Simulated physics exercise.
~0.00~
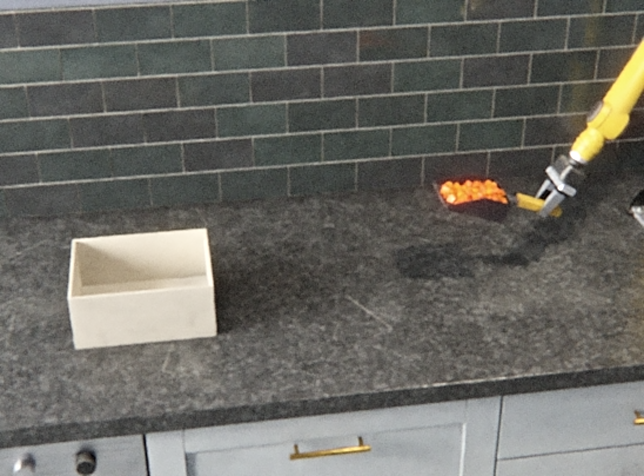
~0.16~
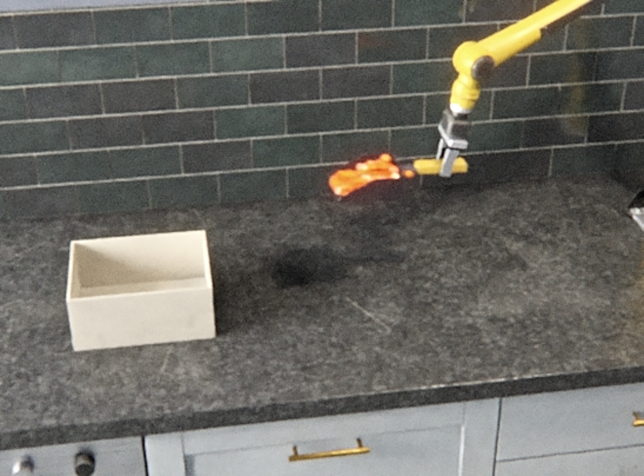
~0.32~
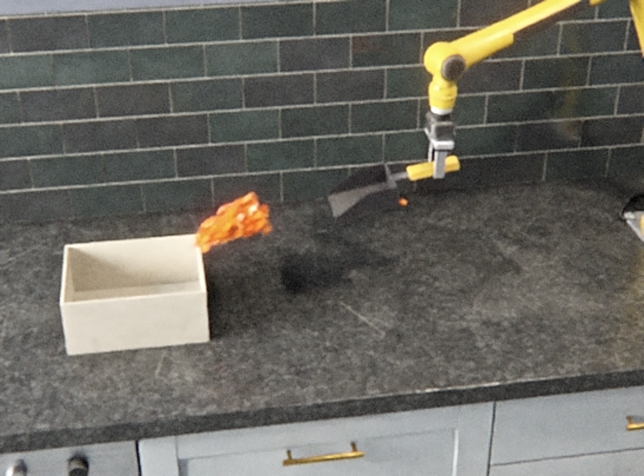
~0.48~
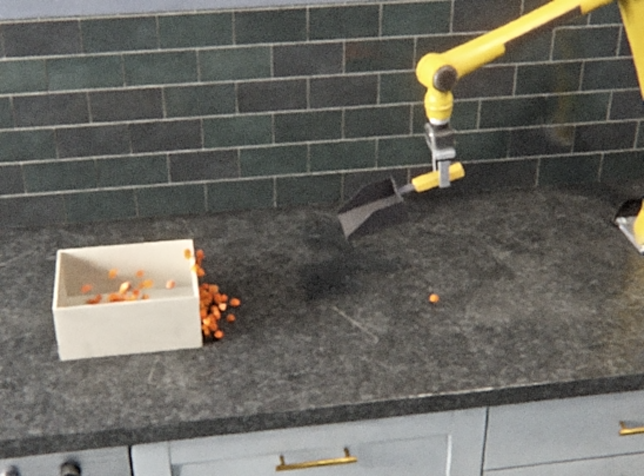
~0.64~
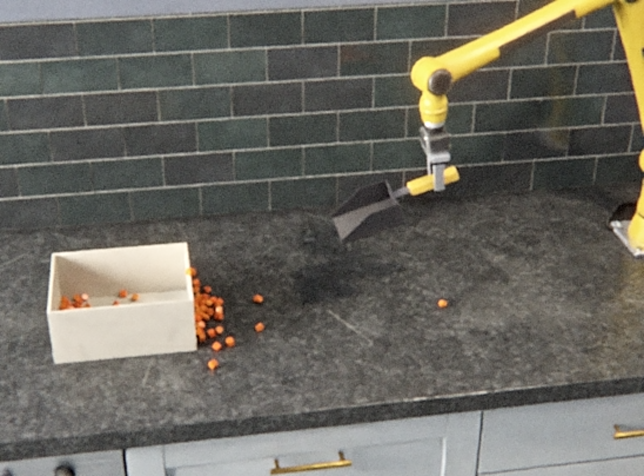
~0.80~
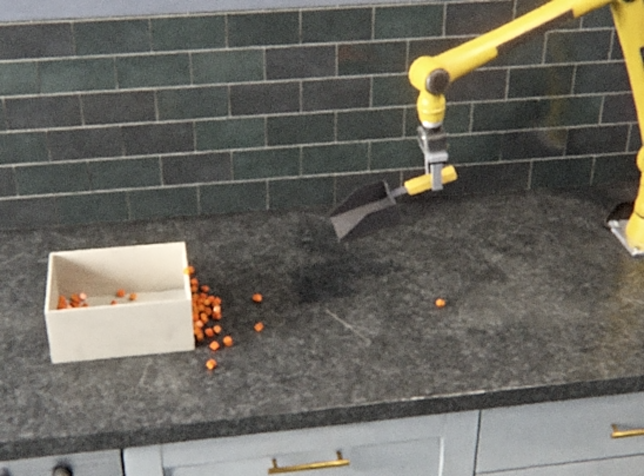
The clip shows a yellow robotic arm swinging a dark scoop of small orange pieces leftward above a dark countertop, flinging them toward a cream box; many land inside, while others scatter beside it and one lies farther right as the arm holds still.
